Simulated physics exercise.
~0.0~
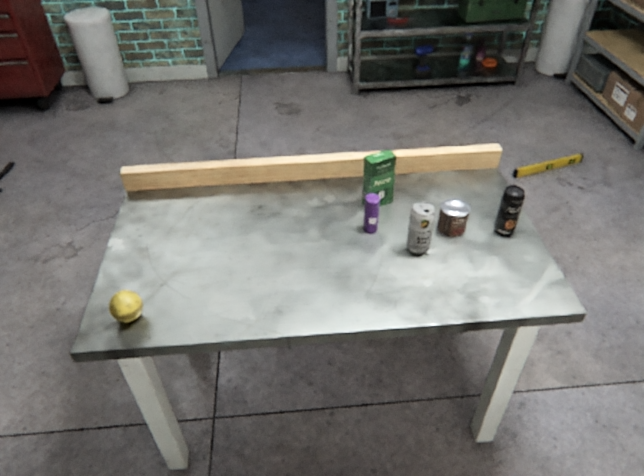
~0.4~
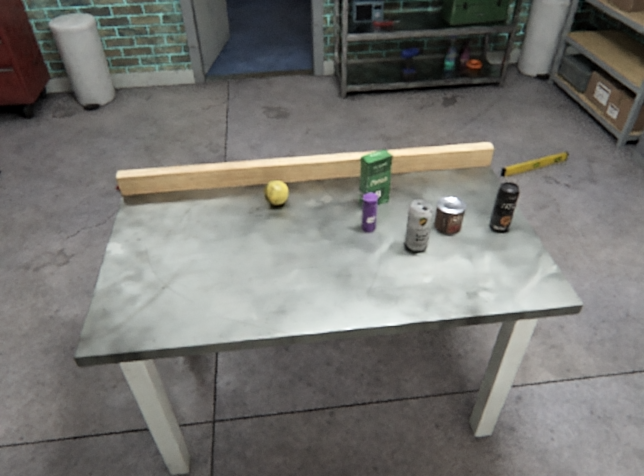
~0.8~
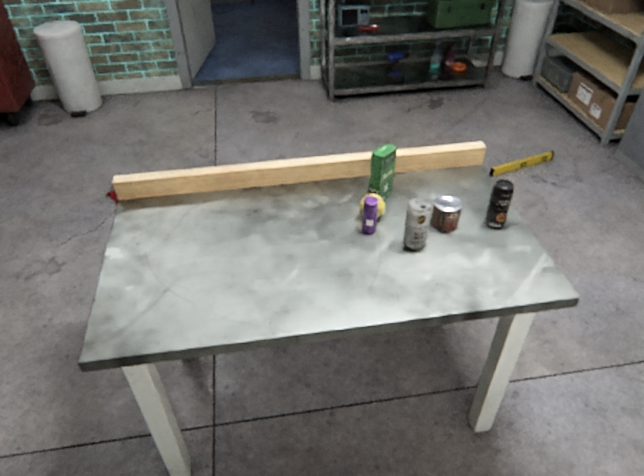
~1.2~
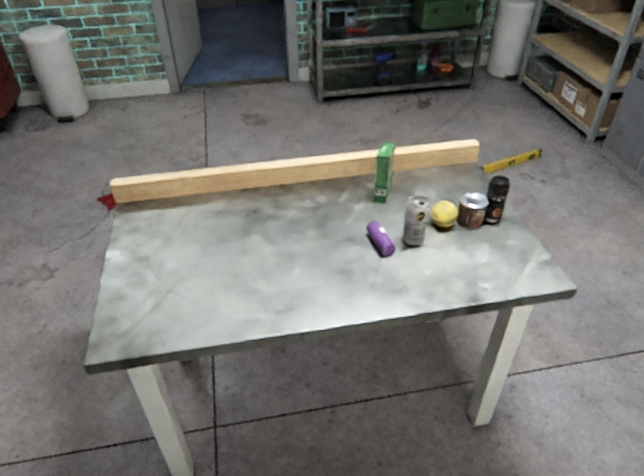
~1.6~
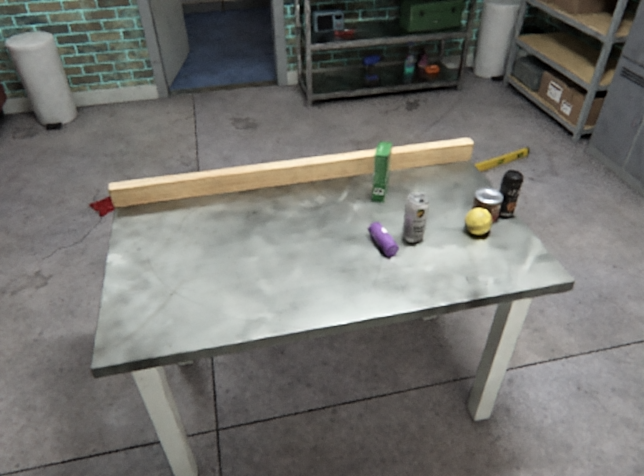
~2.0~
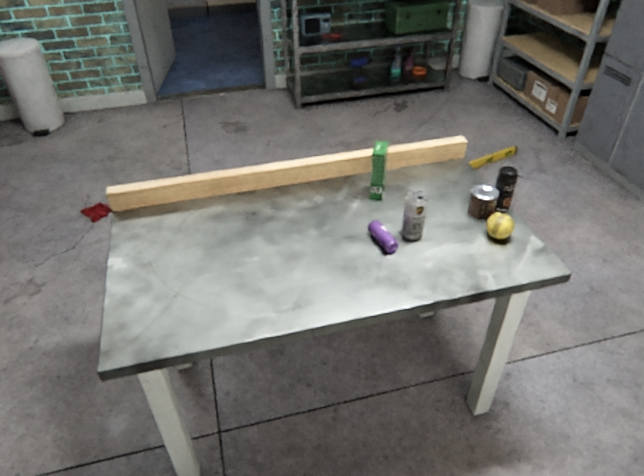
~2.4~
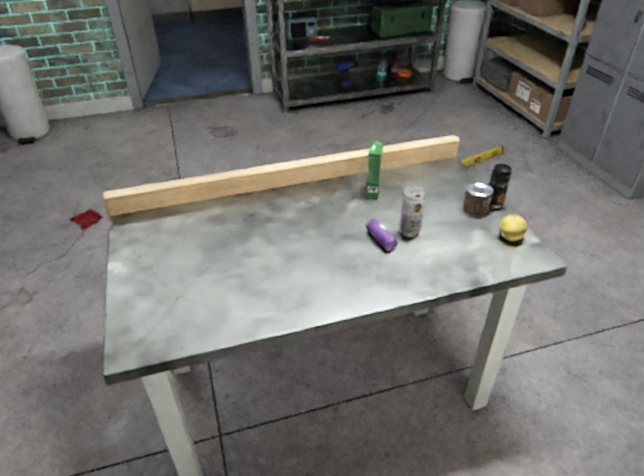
A yellow ball rolls right across a table, topples a purple shaker, and nudges cans.
